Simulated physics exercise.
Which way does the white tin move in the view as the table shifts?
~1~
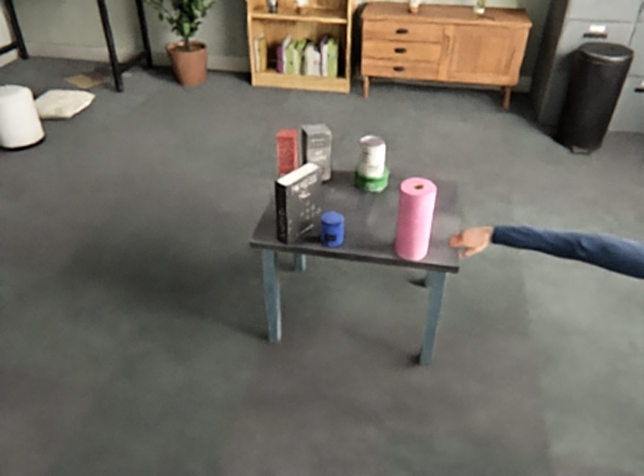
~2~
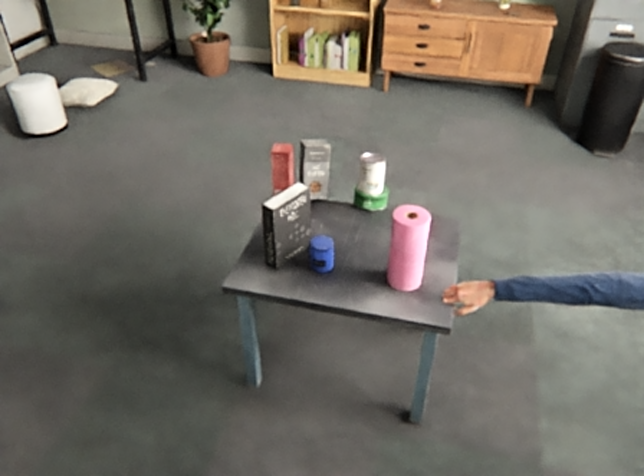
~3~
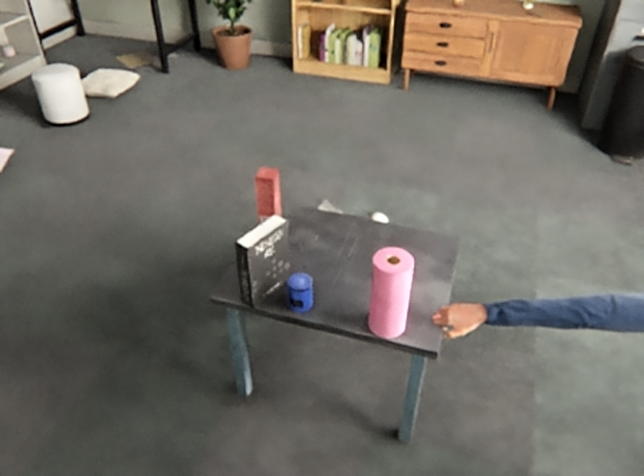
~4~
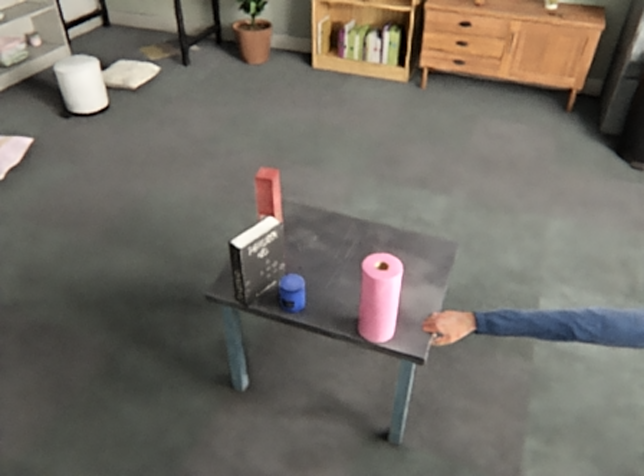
The white tin moves down in the view, leaning and then dropping low behind the far edge of the table.
